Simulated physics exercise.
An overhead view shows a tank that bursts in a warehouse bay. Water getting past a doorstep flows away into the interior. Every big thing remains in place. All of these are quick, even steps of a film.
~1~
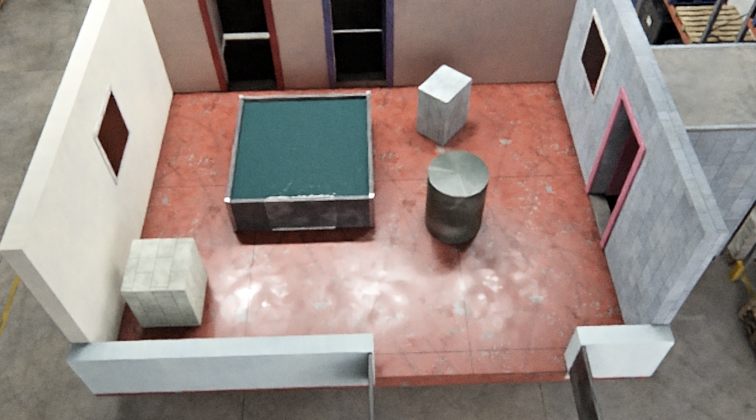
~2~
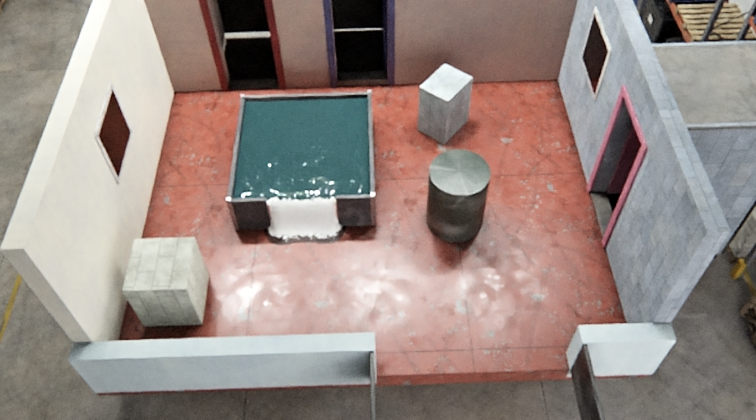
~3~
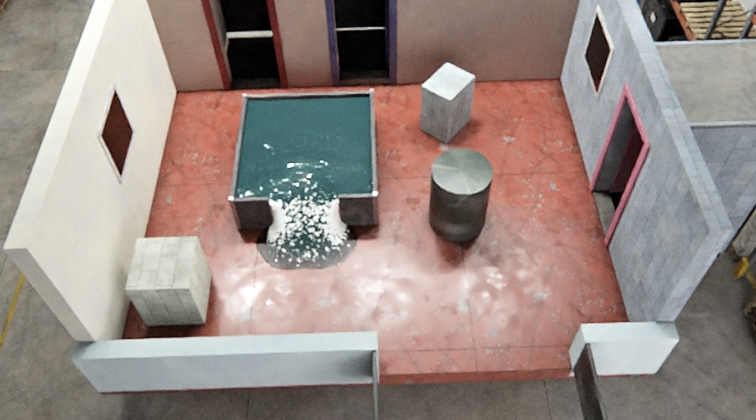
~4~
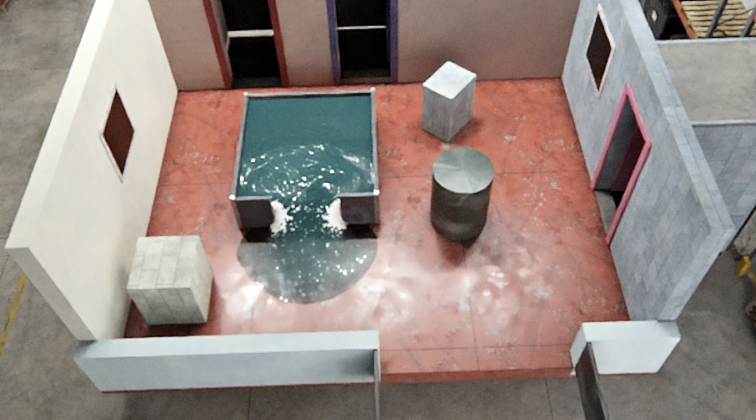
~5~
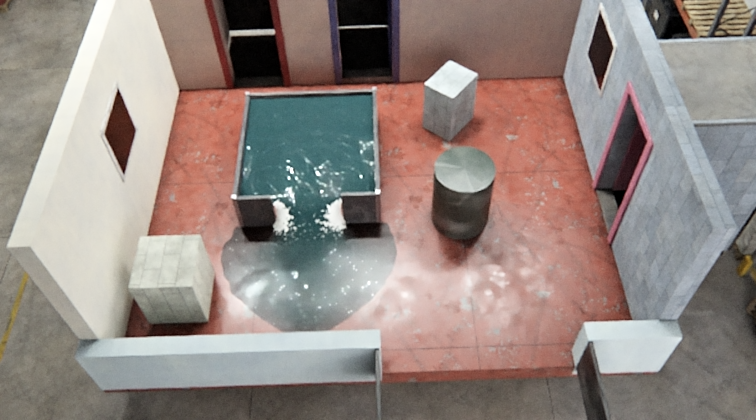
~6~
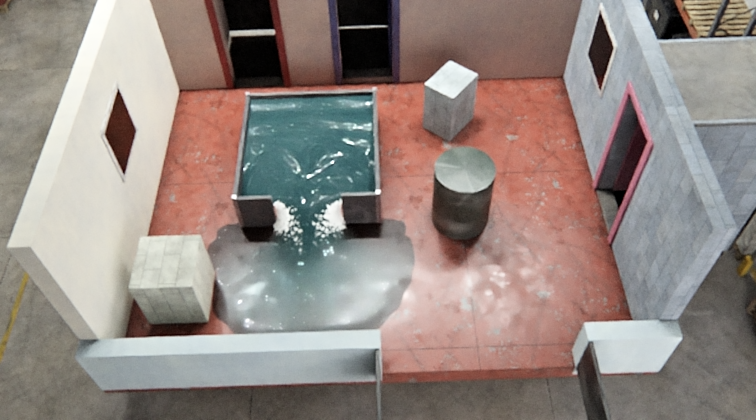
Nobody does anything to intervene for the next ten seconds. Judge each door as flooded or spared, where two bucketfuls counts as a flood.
The blue door is spared, the red door is flooded, the pink door is spared.
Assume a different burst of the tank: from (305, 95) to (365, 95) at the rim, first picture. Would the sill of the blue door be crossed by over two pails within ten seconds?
The blue door goes past it.
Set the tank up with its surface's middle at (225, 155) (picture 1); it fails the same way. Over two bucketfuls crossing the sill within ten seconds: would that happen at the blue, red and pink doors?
Blue: Falls short; red: Falls short; pink: Exceeds it.
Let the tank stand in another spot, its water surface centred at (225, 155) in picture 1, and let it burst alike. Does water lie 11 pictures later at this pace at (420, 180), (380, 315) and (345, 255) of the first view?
Bone-dry, soaked, bone-dry.
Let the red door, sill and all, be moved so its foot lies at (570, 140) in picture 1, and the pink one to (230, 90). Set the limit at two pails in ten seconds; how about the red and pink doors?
From what I can tell, the red door remains within bounds; as for the pink door, it overshoots the mark.
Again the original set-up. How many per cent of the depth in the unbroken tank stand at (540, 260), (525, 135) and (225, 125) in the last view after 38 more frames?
In order: About 4, 0 and 8 in a hundred.
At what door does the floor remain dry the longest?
The blue door.
A moment on, water covers 20 % of the floor; the blue door not reached, the red door not reached, the pink door not reached.
Next, water covers 30 % of the floor; the blue door not reached, the red door not reached, the pink door not reached.
Then, water covers 40 % of the floor; the blue door not reached, the red door not reached, the pink door not reached.
Later, water covers 65 % of the floor; the blue door not reached, the red door under two buckets in, the pink door wet at the sill, nothing in.
In the end, water covers 90 % of the floor; the blue door wet at the sill, nothing in, the red door over two buckets in, the pink door under two buckets in.
